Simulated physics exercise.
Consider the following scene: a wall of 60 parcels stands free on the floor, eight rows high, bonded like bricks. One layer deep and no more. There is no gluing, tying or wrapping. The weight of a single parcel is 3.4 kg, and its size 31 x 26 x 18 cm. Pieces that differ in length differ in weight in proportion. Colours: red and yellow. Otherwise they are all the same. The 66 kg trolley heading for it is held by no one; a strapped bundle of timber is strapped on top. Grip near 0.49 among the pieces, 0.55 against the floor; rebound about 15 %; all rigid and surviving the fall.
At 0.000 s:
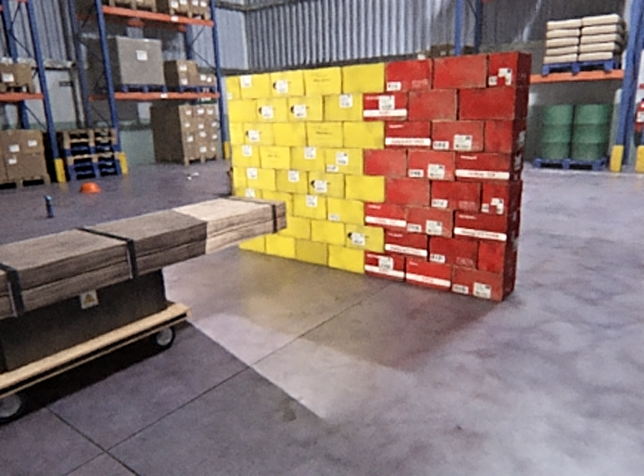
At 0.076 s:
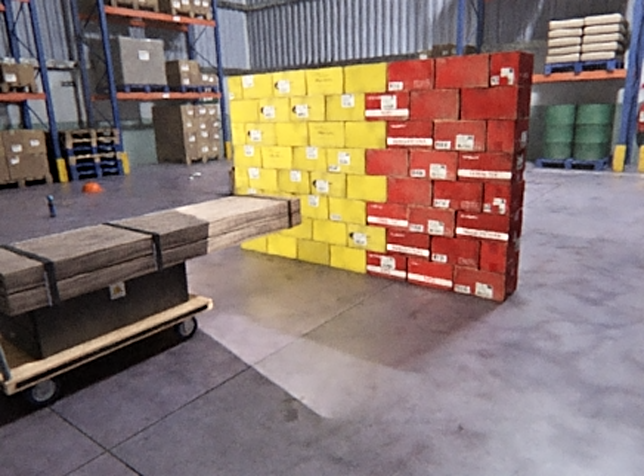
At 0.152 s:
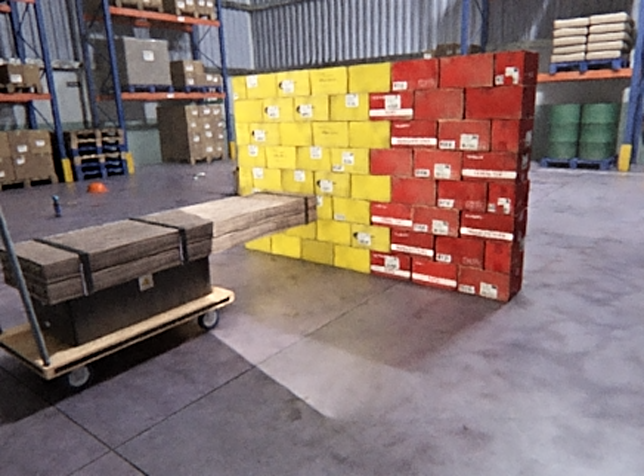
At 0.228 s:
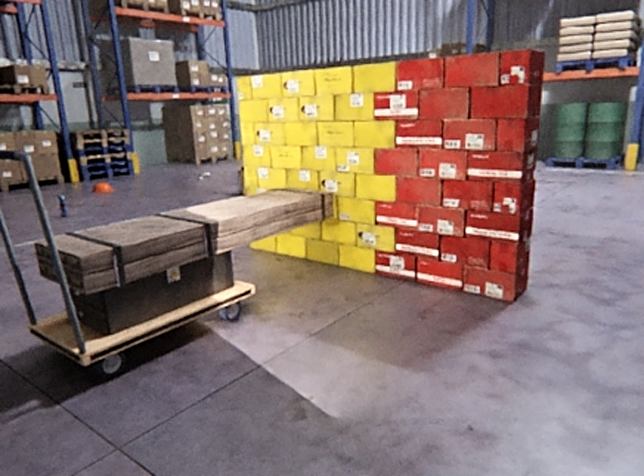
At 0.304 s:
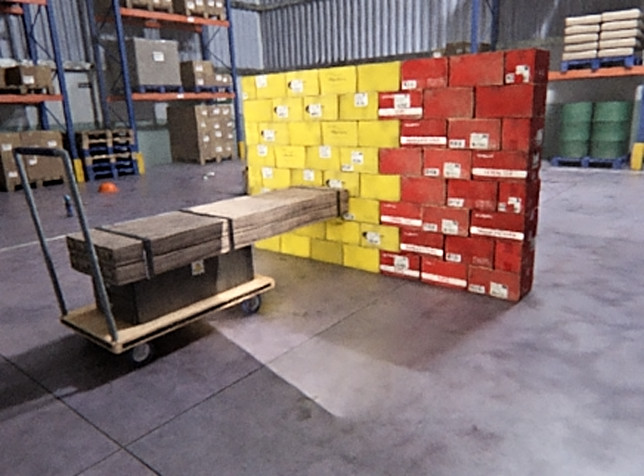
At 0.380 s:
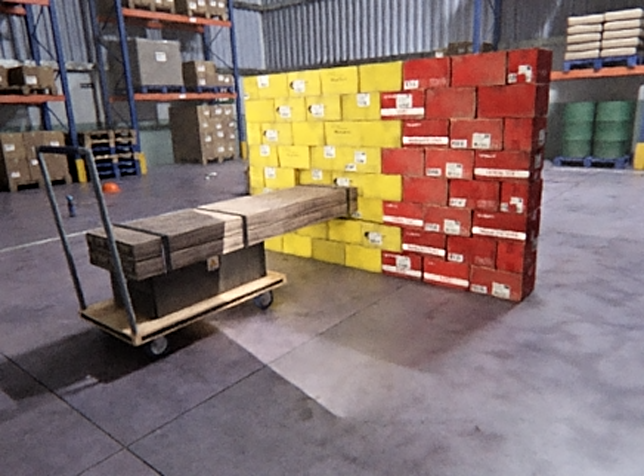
A flatbed trolley carrying long grey-brown planks on a dark box rolls in from the left across a grey warehouse floor, seen from slightly above. Ahead stands a brick-patterned wall of parcels, yellow on the left and red on the right, with racks and green drums behind. Nobody pushes the trolley as its planks reach the yellow side and press slightly in, while the camera pans slightly left.
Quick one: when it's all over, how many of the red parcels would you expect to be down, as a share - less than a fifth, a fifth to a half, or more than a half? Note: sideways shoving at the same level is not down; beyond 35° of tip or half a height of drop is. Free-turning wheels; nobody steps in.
I'd say less than a fifth.
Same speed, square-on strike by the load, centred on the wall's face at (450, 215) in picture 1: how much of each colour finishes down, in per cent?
Down at the end: Yellow 10 percent, red 70 percent.
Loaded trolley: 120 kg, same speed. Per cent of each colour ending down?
Yellow 80, red 20 %.
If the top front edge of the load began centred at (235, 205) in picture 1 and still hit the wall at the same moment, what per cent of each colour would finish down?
Down at the end: Yellow 70 per cent, red 20 per cent.
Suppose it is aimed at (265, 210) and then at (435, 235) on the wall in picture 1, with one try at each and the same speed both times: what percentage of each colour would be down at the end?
First try then second: Yellow 0 and 0, red 0 and 0 per cent.
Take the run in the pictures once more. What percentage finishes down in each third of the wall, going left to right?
0 / 0 / 0 %, left to right.
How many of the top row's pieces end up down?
Count: 0.
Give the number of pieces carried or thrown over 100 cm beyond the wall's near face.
About 0 of them.
By 0.44 s, load 11 cm past the wall's line, still rolling; none of the 24 red parcels down (0 of 60 in all colours); top red parcel unmoved.
By 0.60 s, load 14 cm past the wall's line, stopped; none of the 24 red parcels down (0 of 60 in all colours); top red parcel moved 16 mm; top yellow parcel moved 20 mm.
By 1.06 s, load 13 cm past the wall's line, still rolling; none of the 24 red parcels down (0 of 60 in all colours); top red parcel unmoved.
When it is over (1.6 s), load 11 cm past the wall's line, stopped; none of the 24 red parcels down (0 of 60 in all colours); top red parcel unmoved; top yellow parcel unmoved. That is 0 per cent. In pixels of the last frame, middles, top red parcel near (436, 75), top yellow parcel near (261, 88).
